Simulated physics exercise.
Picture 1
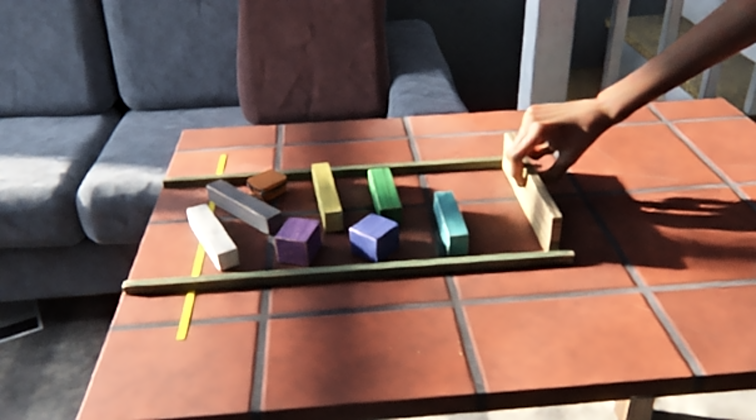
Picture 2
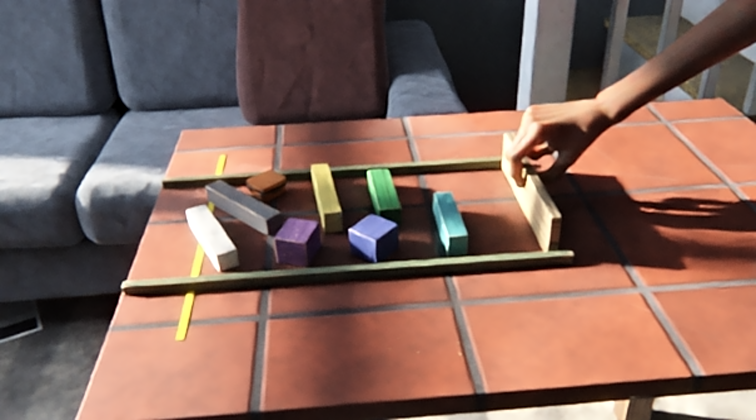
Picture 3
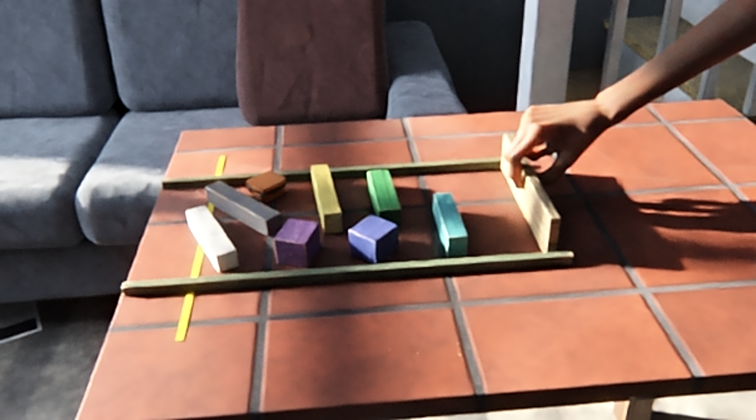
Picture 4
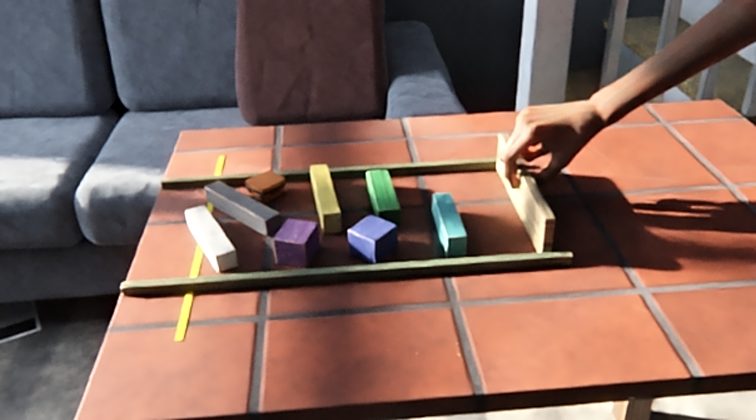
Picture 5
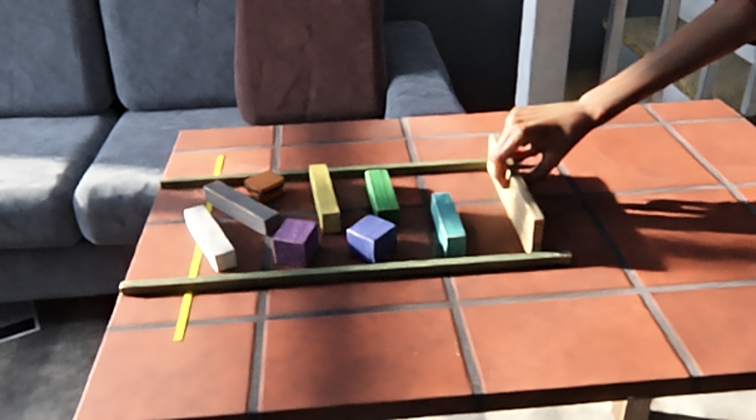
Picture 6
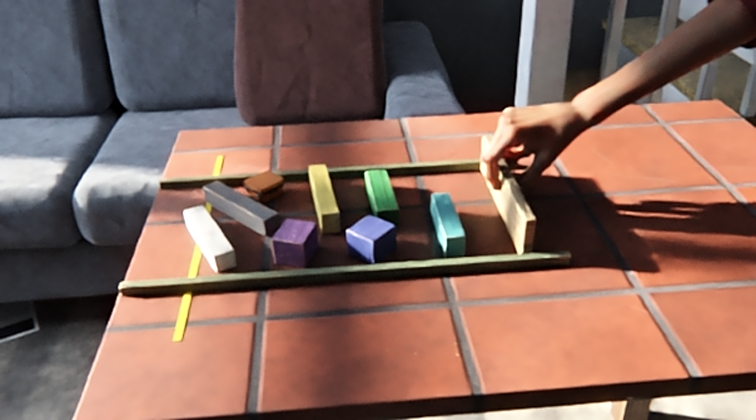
On a tiled table, a hand slides a board slightly left toward scattered coloured blocks.
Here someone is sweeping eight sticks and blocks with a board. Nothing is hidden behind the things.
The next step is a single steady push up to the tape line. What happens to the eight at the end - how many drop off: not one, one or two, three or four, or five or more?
Falls come to a total of three or four.
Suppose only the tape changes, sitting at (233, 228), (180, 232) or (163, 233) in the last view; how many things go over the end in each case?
Result per try: 1; 5; 7.
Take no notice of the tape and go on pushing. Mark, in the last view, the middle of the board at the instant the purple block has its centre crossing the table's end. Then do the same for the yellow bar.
Near (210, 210), then near (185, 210).
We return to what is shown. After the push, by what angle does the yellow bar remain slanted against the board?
Angle: Around 20°.
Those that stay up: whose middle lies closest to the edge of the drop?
Orange case.
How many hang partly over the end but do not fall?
Answer: 2.
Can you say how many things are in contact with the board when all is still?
The count is 2.
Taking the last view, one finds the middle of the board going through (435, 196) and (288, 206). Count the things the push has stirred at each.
First position 1; second position 8.
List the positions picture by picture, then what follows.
In the first picture, white bar (213, 236); grey bar (244, 206); orange case (268, 186); board (529, 189); tape (206, 229).
In the second picture, grey bar (243, 207); board (528, 189).
In the third picture, orange case (267, 188); green stick (384, 198).
In the fourth picture, white bar (211, 237); turquoise bar (449, 224).
In the fifth picture, grey bar (241, 207); yellow bar (324, 197).
In the sixth picture, white bar (209, 237); grey bar (240, 208); orange case (265, 188); board (505, 192); tape (203, 230).
Soon after, none off yet; white bar at rest near (209, 237); grey bar at rest near (240, 208); orange case at rest near (265, 188).
Then, none off yet; white bar at rest near (208, 238); grey bar moved a little near (226, 206); orange case at rest near (265, 188).
Further on, none off yet; white bar moved about its own width near (145, 244); grey bar moved about its own width near (171, 206); orange case moved well along near (201, 189).
At rest, the number that fall off is three or four; fallen, purple block, grey bar and white bar.
